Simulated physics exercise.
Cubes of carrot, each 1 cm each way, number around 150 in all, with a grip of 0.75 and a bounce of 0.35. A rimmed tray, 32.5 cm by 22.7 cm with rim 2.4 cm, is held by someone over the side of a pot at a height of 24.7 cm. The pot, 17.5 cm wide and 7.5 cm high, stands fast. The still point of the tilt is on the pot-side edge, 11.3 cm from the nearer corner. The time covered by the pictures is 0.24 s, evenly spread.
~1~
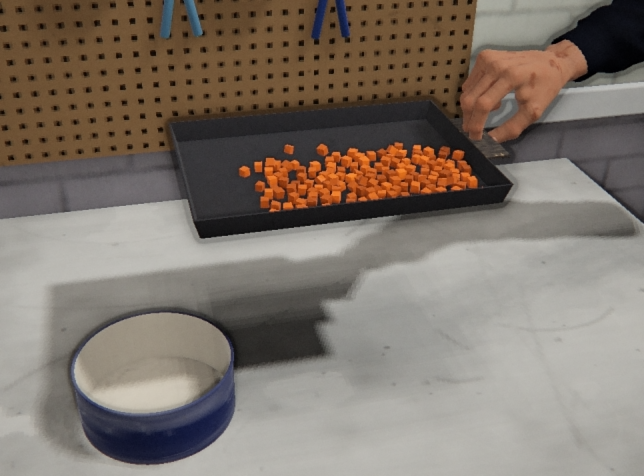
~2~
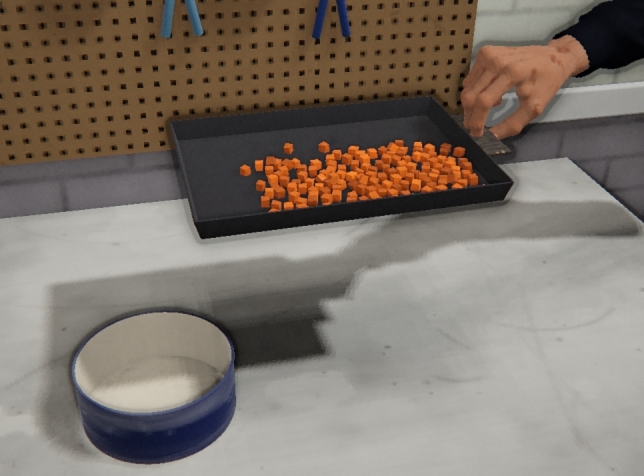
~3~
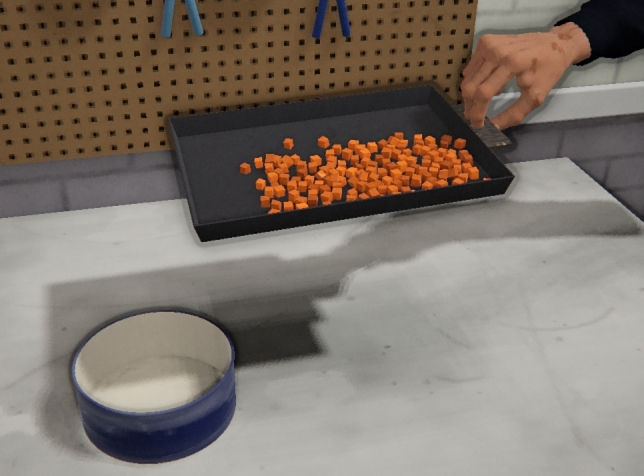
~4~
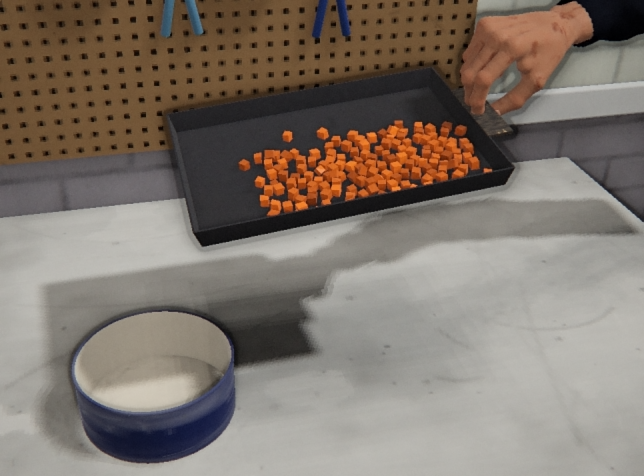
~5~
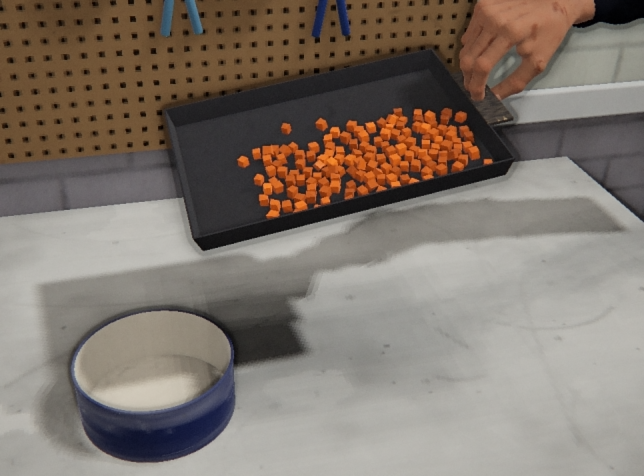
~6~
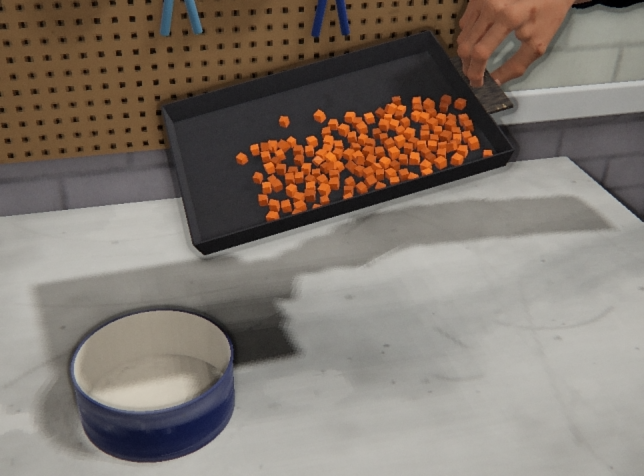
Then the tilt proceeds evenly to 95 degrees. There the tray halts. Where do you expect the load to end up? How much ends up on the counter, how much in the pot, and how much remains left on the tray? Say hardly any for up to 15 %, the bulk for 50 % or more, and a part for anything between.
By place: Counter a part, pot the bulk, tray hardly any.
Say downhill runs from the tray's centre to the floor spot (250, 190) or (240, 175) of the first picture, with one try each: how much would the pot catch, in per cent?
About 90 and 30 per cent.
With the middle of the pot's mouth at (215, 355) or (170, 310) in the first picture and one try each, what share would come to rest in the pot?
Try one: ~ 95 %; try two: ~ 5 %.
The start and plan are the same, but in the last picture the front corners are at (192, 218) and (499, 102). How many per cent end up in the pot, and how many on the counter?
In the pot: 60 per cent; on the counter: 40 per cent.
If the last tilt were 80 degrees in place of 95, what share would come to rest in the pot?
Roughly 65 percent.
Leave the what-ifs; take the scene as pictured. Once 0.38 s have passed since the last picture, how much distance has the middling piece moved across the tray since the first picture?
Around 6 centimetres.
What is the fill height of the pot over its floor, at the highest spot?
Roughly 2.0 cm up.
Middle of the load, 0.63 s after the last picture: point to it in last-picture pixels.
I'd put it close to (243, 254).
Then, 0.38 s after the last picture, tilt 55 degrees; the tray holds 100 %, the pot 0 %.
Then, 0.63 s after the last picture, tilt 80 degrees; the tray holds 75 %, the pot 5 %.
Then, 0.99 s after the last picture, tilt 95 degrees; the tray holds 10 %, the pot 55 %.
In the end, counter 35 %, pot 65 %, tray 0 %.
